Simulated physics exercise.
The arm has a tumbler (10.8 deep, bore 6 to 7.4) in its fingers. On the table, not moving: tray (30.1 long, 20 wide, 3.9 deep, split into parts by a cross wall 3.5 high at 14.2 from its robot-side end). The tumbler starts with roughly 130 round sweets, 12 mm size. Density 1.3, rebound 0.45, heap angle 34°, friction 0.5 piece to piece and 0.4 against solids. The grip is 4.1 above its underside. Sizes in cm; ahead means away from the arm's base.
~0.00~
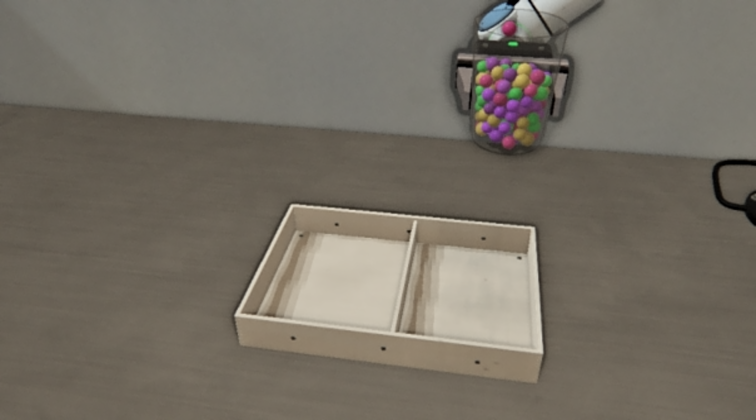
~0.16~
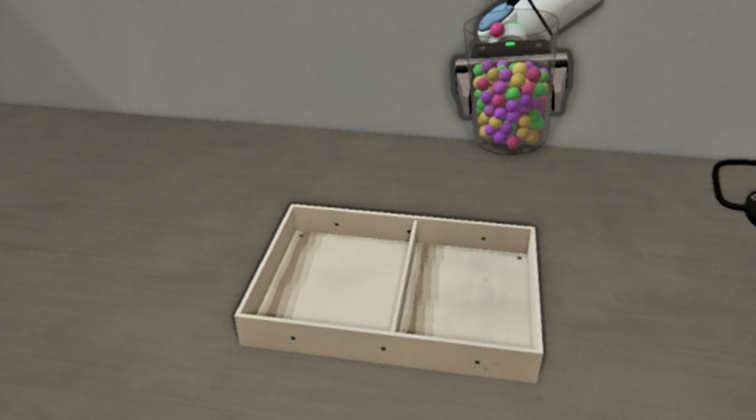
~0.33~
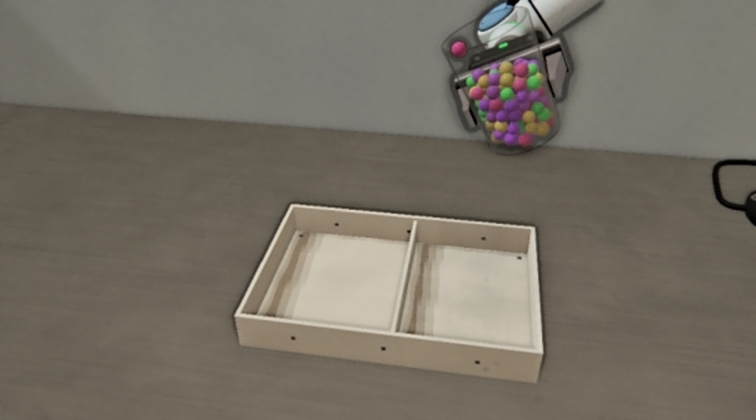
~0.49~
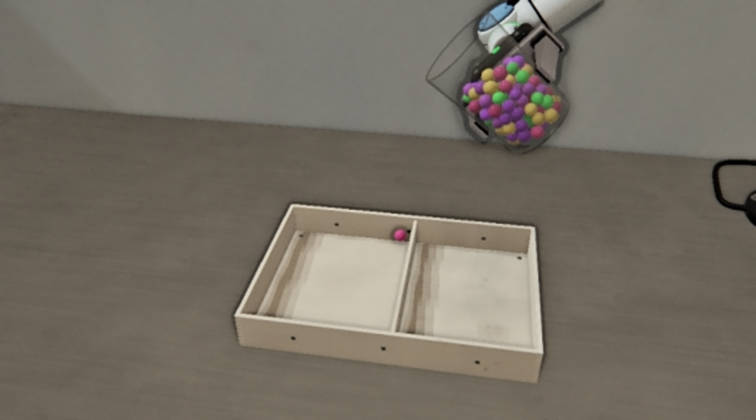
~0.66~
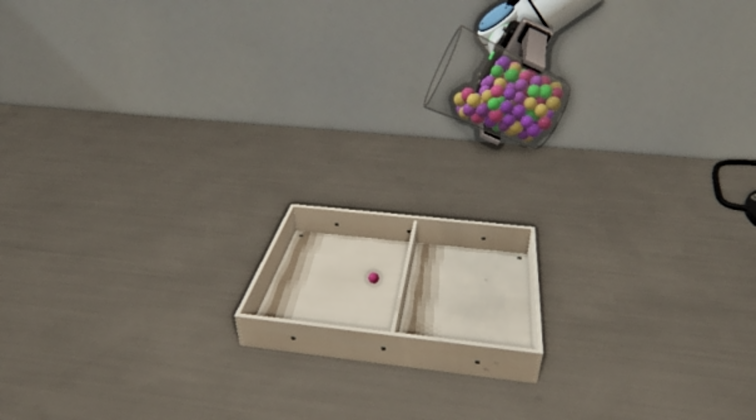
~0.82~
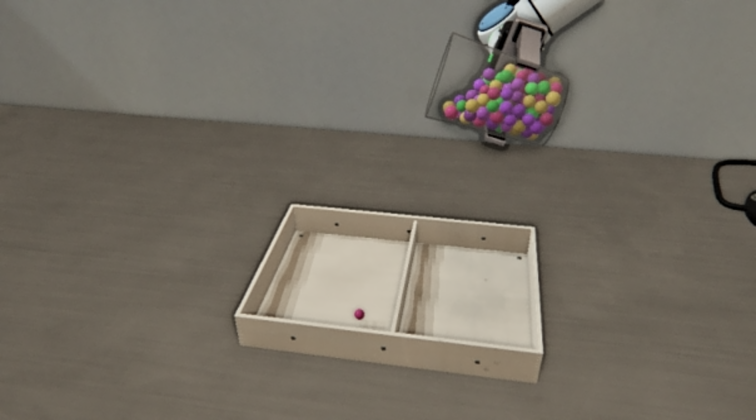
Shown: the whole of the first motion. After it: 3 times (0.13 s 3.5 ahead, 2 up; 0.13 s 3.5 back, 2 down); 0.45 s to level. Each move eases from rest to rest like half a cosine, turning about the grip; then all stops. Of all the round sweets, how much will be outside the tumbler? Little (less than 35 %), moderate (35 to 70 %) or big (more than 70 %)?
Outside the tumbler the share is moderate, 35 to 70 %.
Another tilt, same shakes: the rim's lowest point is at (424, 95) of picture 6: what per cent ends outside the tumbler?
About 30 per cent.
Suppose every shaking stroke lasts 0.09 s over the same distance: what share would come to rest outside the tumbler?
Then about 85 per cent.
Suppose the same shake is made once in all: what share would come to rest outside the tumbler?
Then about 20 per cent.
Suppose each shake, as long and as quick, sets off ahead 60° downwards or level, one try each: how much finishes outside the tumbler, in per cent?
About 0 and 40 per cent.
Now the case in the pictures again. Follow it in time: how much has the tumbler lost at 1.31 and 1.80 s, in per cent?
About 30, 55.
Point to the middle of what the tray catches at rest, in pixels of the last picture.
Near (346, 283).
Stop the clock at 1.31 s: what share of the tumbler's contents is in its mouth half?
About 75 per cent.
By 1.31 s, tilted 75° forward, highest piece 27 above the table; 91 in the tumbler, 24 in the far-side part, 12 in flight or on a rim.
By 1.80 s, tilted 43° forward, highest piece 28 above the table; 62 in the far-side part, 56 in the tumbler, 8 in the robot-side part, 1 in flight or on a rim.
By 2.25 s, level, highest piece 26 above the table; 63 in the far-side part, 56 in the tumbler, 8 in the robot-side part.
By 3.30 s, level, highest piece 26 above the table; 63 in the far-side part, 56 in the tumbler, 8 in the robot-side part.
Final count, 63 in the far-side part, 56 in the tumbler, 8 in the robot-side part. That is 56 % outside the tumbler.
